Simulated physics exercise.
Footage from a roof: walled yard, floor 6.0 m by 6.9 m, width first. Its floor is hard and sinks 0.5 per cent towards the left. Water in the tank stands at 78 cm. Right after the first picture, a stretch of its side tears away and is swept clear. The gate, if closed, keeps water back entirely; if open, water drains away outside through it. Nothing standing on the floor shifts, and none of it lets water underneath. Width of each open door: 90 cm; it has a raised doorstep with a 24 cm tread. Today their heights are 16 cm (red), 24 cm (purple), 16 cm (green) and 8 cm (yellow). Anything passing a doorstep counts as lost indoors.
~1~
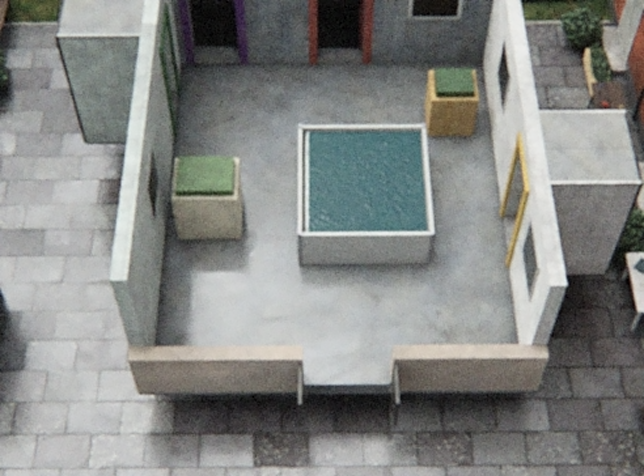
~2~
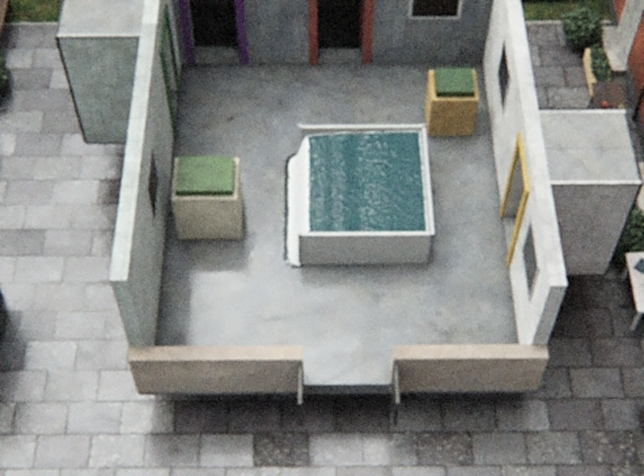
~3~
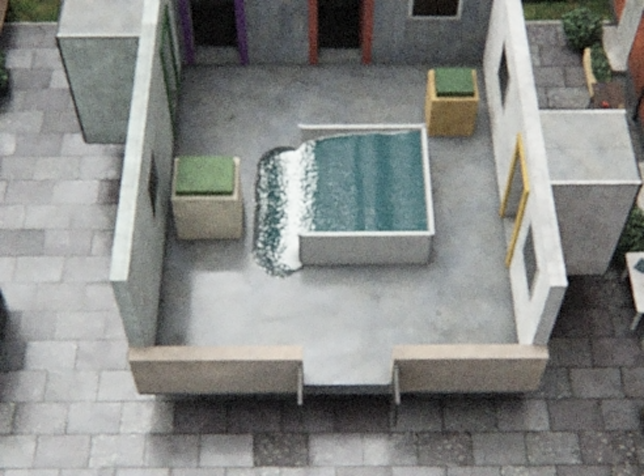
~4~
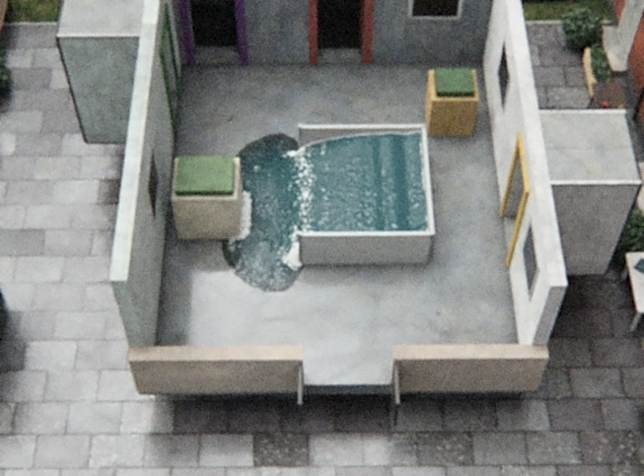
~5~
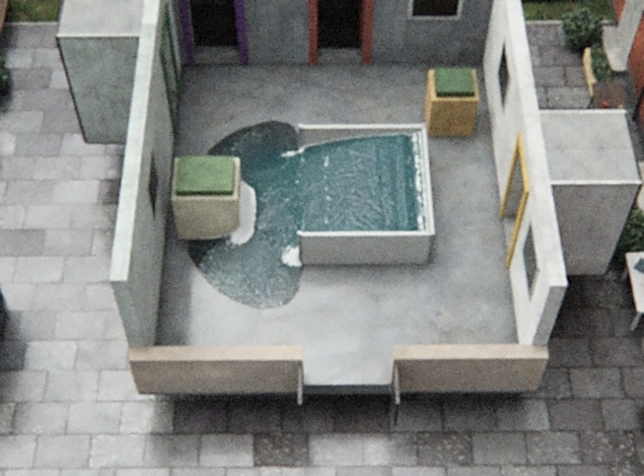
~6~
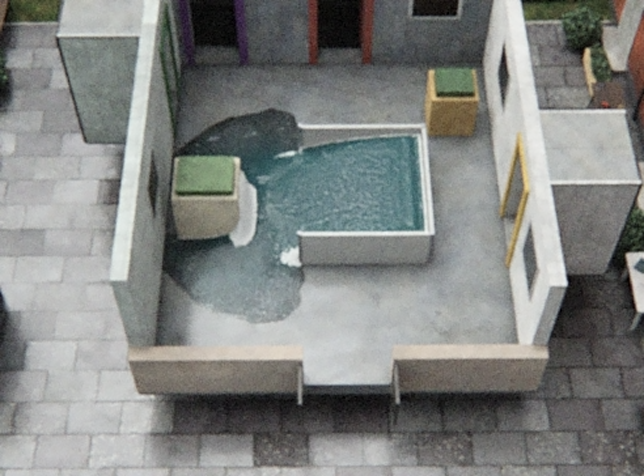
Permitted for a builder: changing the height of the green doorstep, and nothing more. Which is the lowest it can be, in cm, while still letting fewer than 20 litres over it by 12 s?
No lower than about 23 cm.
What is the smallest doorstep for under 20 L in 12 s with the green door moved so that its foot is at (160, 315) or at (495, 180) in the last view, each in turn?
Minimums: Roughly 27 cm and 10.5 cm.
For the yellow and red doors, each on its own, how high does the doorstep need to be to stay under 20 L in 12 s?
Some 7.5 cm for yellow, some 7.0 cm for red.
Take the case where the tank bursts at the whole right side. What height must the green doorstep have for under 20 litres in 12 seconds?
About 16 cm.
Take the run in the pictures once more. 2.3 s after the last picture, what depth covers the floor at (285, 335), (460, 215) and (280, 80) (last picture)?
7, 0 and 6 cm, respectively.
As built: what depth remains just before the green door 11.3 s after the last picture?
About 12.0 centimetres deep.
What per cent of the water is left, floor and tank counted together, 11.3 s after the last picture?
Roughly 86 %.
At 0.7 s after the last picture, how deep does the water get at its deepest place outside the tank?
I'd put it near 56 cm.
Then, 0.7 s after the last picture water covers 30 % of the floor, deepest (56 cm) near (248, 219); 22 cm at the green door, 0 litres in over its 16 cm doorstep.
Then, 2.3 s after the last picture water covers 50 % of the floor, deepest (40 cm) near (209, 65); 22 cm at the green door, 52 litres in over its 16 cm doorstep.
Then, 11.3 s after the last picture water covers 100 % of the floor, deepest (13 cm) near (229, 195); 12 cm at the green door, 85 litres in over its 16 cm doorstep.
At the green door as built, the water peaked near 28 cm, 1.1 s after the last picture.
Run again over the same 12 s with other heights there, 51 litres in over 19 cm, 10 litres over 26 cm. The limit of 20 litres is kept from about 23 cm up.
